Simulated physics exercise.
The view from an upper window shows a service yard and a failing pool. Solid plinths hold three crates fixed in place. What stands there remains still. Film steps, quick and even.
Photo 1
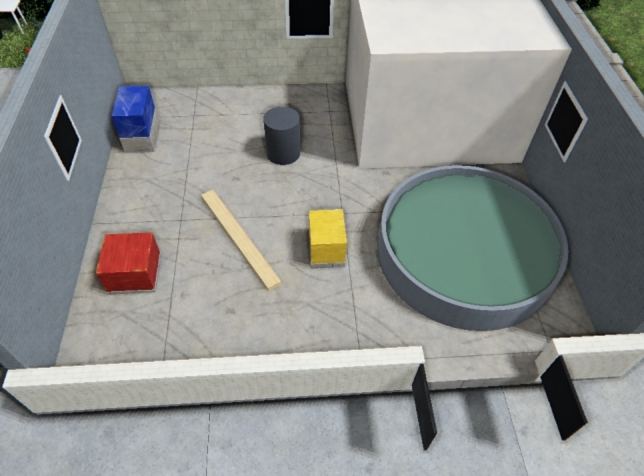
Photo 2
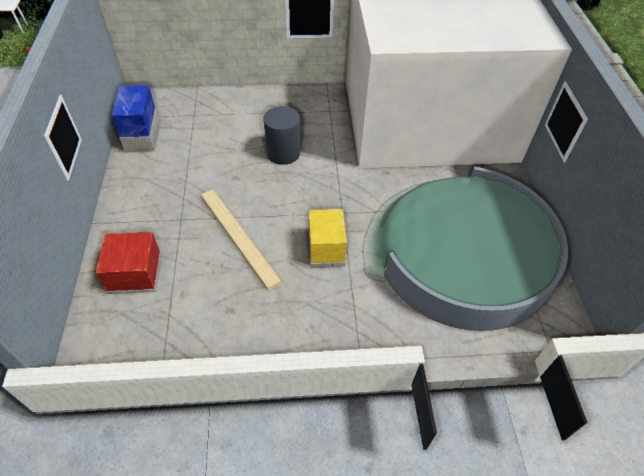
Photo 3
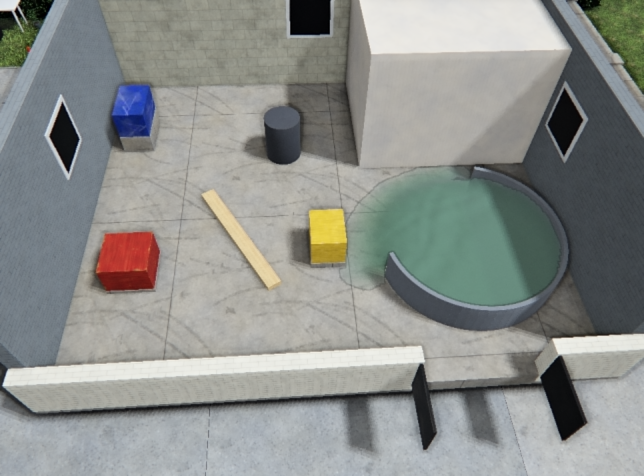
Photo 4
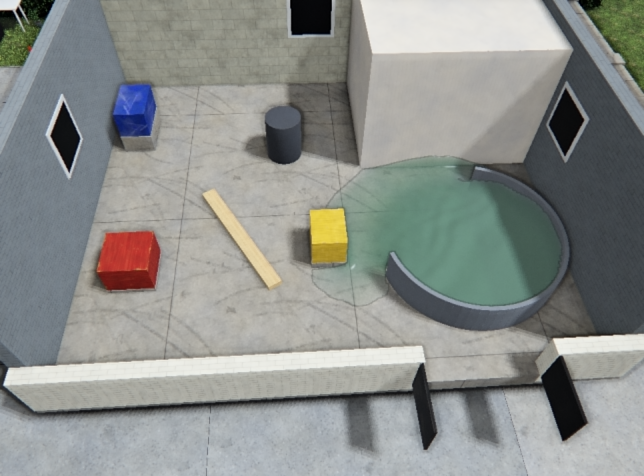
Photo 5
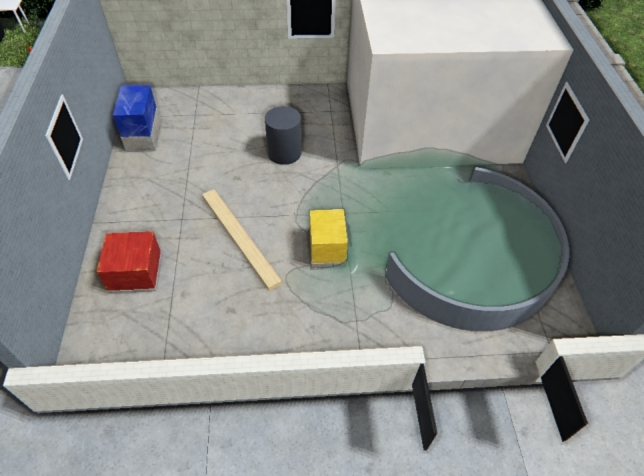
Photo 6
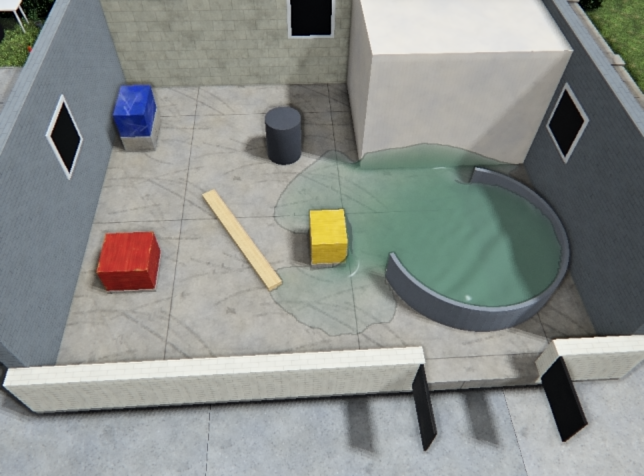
A round, grey-walled pool of green water stands at the right of a walled service yard, seen from a high window, beside a large pale block. A yellow box sits left of the pool, with a wooden plank, a red box, a dark cylinder and a blue box farther left. The pool's left side opens and green water spreads leftward across the paving, around the yellow box, which stays still.
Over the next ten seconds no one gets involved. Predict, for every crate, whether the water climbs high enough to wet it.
Result: The yellow crate is flooded; the red crate is flooded; the blue crate is not flooded.
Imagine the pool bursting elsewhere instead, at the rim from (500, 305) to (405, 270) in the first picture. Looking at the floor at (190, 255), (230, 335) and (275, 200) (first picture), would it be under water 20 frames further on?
Drenched; drenched; spared.
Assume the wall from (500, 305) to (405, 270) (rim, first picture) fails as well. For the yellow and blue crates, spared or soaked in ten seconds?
Taking them in turn, the yellow one is left untouched, and the blue one is left untouched.
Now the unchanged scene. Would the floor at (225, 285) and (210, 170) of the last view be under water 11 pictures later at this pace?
Unflooded; swamped.
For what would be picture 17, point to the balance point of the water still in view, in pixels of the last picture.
Near (391, 220).
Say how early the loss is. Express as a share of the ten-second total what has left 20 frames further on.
Near 5 in a hundred, I reckon.
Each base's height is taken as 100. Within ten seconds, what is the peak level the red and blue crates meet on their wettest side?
Respectively 200 % and 60 %.
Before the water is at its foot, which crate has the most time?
The red crate, as I see it.
A moment on, water covers 35 % of the floor; the yellow crate water round its plinth, the red crate not reached, the blue crate not reached.
Next, water covers 50 % of the floor; the yellow crate water round its plinth, the red crate not reached, the blue crate water round its plinth.
Then, water covers 80 % of the floor; the yellow crate water round its plinth, the red crate water round its plinth, the blue crate water round its plinth.
Later, water covers 95 % of the floor; the yellow crate water round its plinth, the red crate water round its plinth, the blue crate water round its plinth.
In the end, water covers 100 % of the floor; the yellow crate was topped, the red crate was topped, the blue crate stayed above the water.
